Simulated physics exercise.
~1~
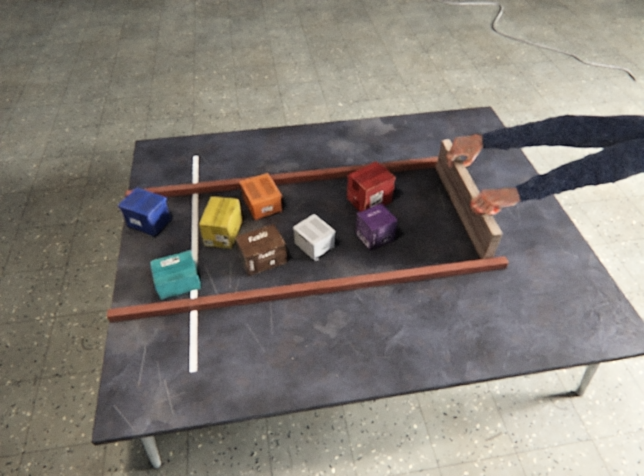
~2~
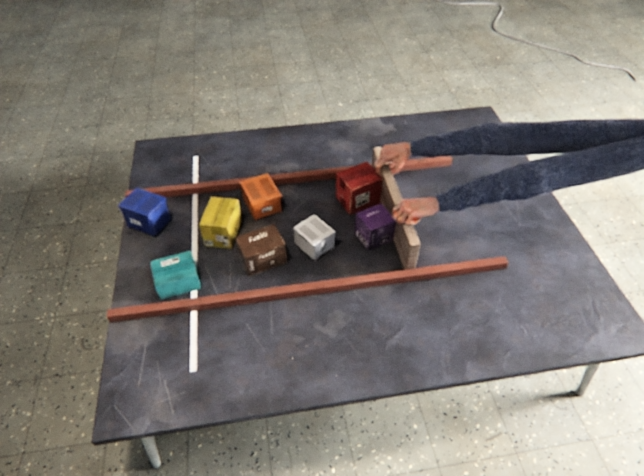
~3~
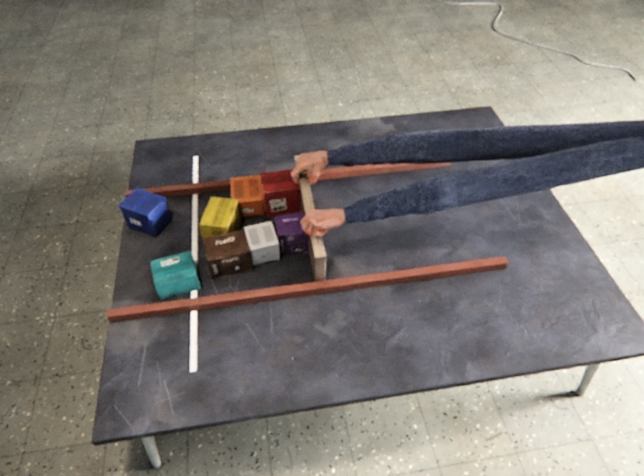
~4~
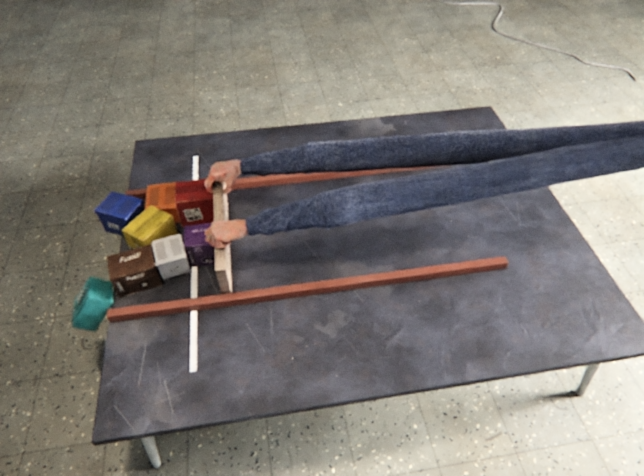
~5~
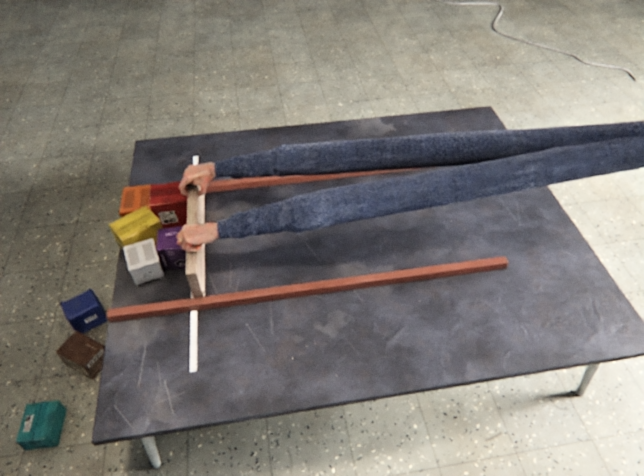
Two hands slid a wooden plank leftward along a dark table between two reddish rails, bunching up the colorful boxes and stopping at the white tape, by which point the turquoise, brown and blue boxes had dropped off the left edge.
